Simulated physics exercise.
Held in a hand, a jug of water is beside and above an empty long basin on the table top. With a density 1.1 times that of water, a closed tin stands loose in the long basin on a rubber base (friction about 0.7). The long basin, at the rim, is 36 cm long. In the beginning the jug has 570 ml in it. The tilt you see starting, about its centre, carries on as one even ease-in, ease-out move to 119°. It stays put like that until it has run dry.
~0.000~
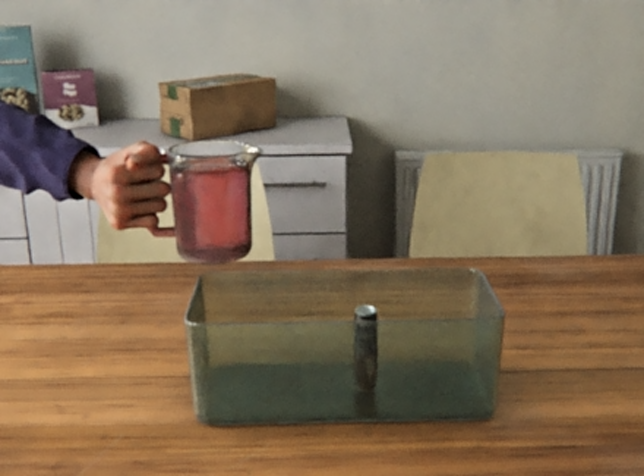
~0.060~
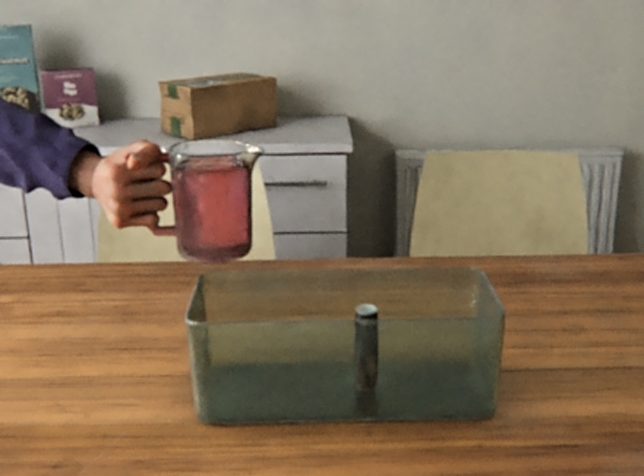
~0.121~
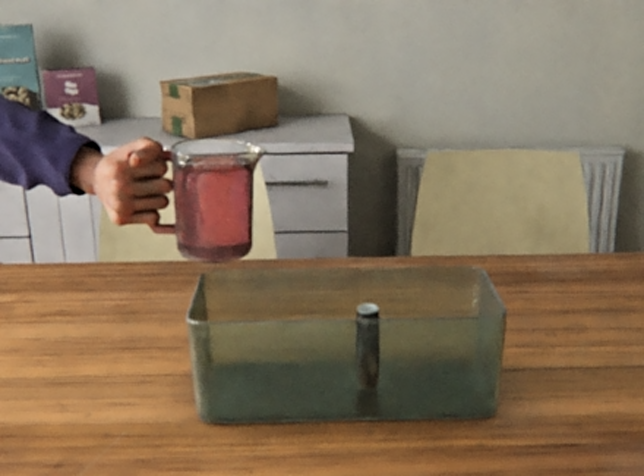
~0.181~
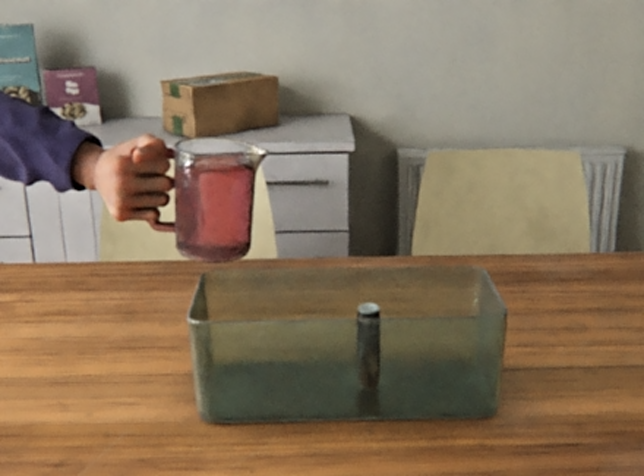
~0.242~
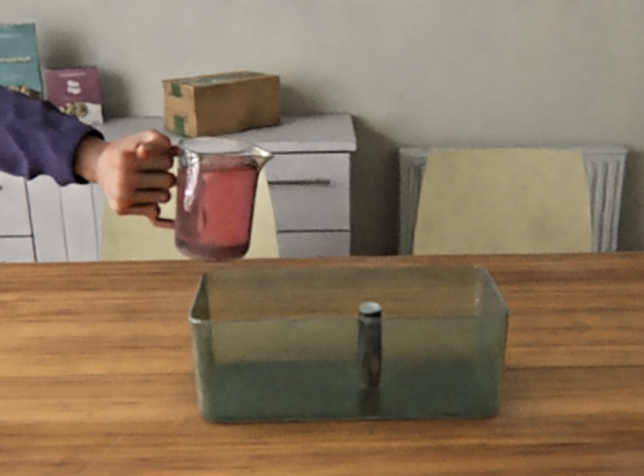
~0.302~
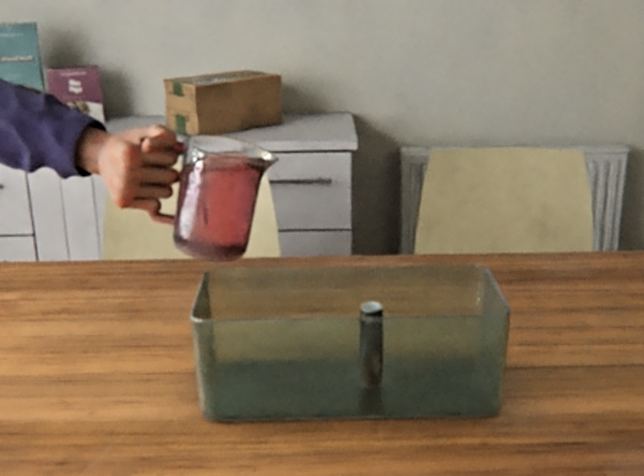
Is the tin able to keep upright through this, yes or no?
Yes, it remains upright.
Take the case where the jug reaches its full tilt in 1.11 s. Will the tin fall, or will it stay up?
Outcome - the tin remains standing.
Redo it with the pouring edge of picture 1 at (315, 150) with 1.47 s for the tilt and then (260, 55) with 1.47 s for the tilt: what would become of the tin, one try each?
The tin overturns the first time and overturns the second time.
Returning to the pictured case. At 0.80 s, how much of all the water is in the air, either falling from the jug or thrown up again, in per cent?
Some 12 % is the figure.
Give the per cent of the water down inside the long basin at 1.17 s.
Around 66 parts in a hundred.
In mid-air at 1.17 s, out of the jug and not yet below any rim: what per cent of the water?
Close to 12 per cent.
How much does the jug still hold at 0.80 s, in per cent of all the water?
At that time about 80 in a hundred parts are still held.
Then, 0.80 s in, the tilt is 68° and 80 per cent is still to pour; the tin stands where it began.
Then, 1.17 s in, the tilt is 107° and 20 per cent is still to pour; the tin stands 1 cm from where it began.
Then, 1.55 s in, the tilt is 119° and 0 per cent is still to pour; the tin stands 1 cm from where it began.
Then, 1.97 s in, the tilt is 119° and 0 per cent is still to pour; the tin stands 1 cm from where it began.
Finally, the tin stands 1 cm from where it began.
